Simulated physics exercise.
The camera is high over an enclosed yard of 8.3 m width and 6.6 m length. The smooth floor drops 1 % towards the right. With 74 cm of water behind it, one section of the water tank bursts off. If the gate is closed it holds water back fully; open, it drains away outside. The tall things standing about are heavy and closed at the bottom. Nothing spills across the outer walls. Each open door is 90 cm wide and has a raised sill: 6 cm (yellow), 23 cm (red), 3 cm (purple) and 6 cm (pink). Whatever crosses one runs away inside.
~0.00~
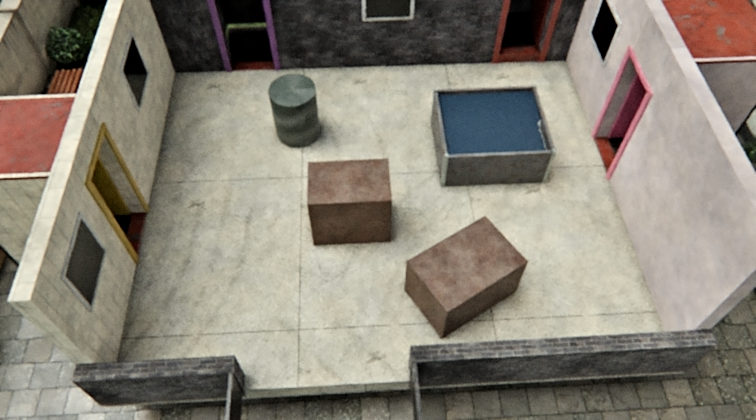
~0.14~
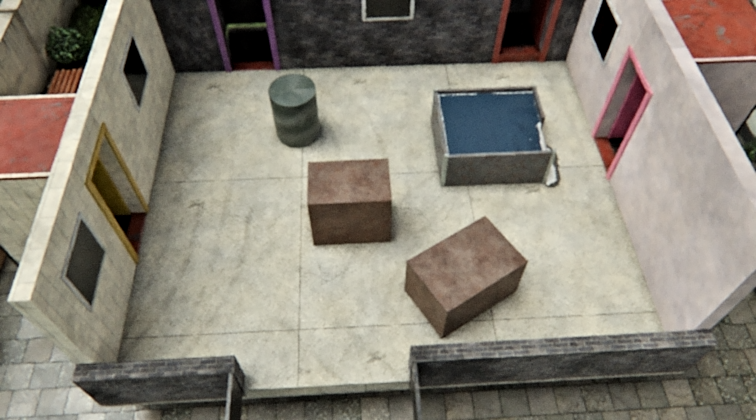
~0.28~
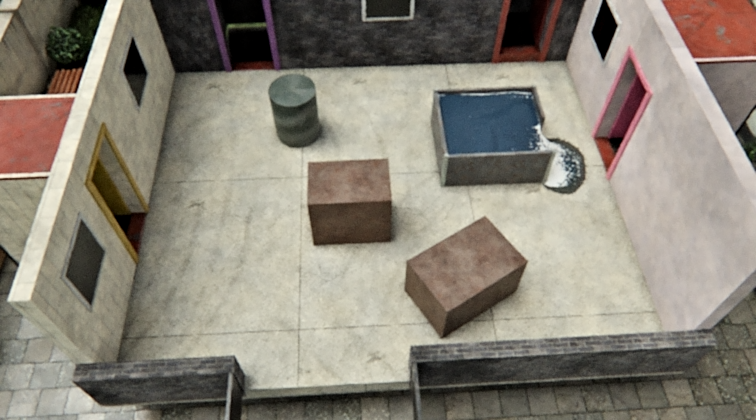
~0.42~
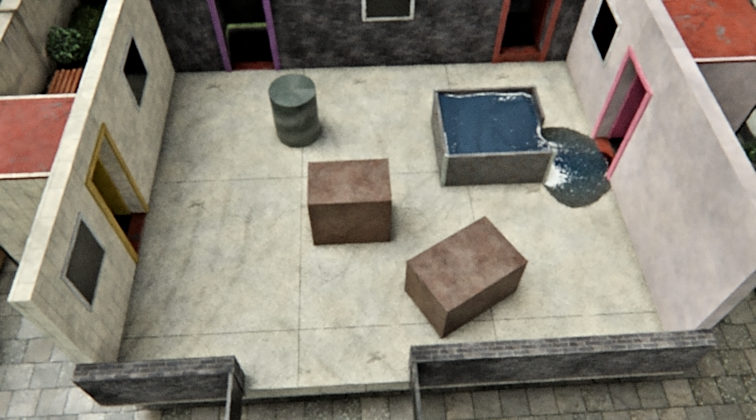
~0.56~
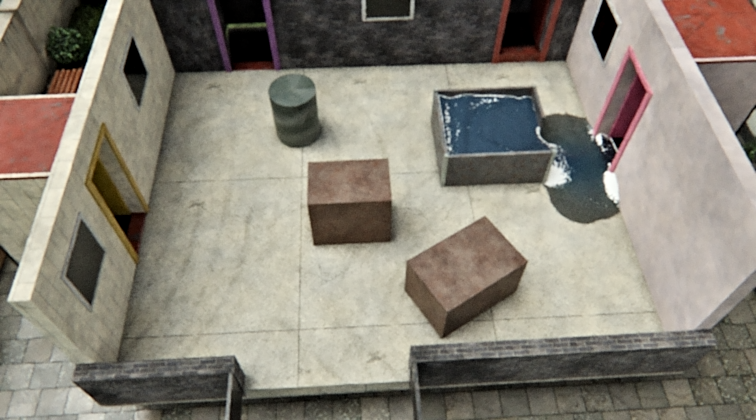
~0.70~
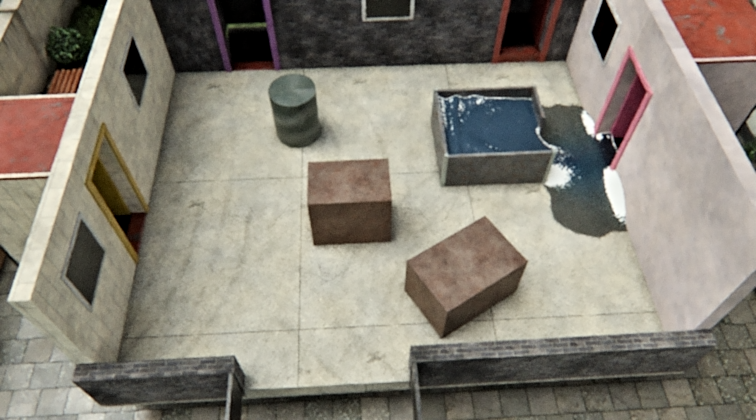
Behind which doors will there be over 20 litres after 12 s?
Within that time: At the yellow door it keeps below the limit; at the red door it keeps below the limit; at the purple door it does not reach the limit; at the pink door it passes the limit.
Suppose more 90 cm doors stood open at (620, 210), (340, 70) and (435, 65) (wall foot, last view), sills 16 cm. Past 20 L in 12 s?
In turn: Above, below, below.
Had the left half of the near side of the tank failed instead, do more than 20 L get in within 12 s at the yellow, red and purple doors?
Against that limit: Yellow not over, red below, purple not over.
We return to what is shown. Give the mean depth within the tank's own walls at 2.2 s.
About 38 cm.
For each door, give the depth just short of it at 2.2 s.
Depths in cm: Yellow 0, red 7, purple 0, pink 11.
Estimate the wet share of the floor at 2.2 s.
Some 15 per cent of it.
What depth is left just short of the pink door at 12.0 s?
Some 8.0 cm.
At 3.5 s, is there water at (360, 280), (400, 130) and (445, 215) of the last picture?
In that order: Still dry, not reached, still dry.
After 1.4 s water covers 10 % of the floor and is deepest (40 cm) near (610, 183); yellow door not reached, red door not reached, purple door not reached, pink door 10 cm at the sill, 209 L in.
After 2.2 s water covers 15 % of the floor and is deepest (30 cm) near (610, 183); yellow door not reached, red door 7 cm at the sill, 0 L in, purple door not reached, pink door 11 cm at the sill, 399 L in.
After 3.5 s water covers 25 % of the floor and is deepest (24 cm) near (605, 167); yellow door not reached, red door 6 cm at the sill, 0 L in, purple door not reached, pink door 11 cm at the sill, 580 L in.
After 7.0 s water covers 45 % of the floor and is deepest (13 cm) near (607, 175); yellow door not reached, red door 5 cm at the sill, 0 L in, purple door not reached, pink door 12 cm at the sill, 773 L in.
After 12.0 s water covers 50 % of the floor and is deepest (9 cm) near (607, 175); yellow door not reached, red door 4 cm at the sill, 0 L in, purple door not reached, pink door 8 cm at the sill, 825 L in.
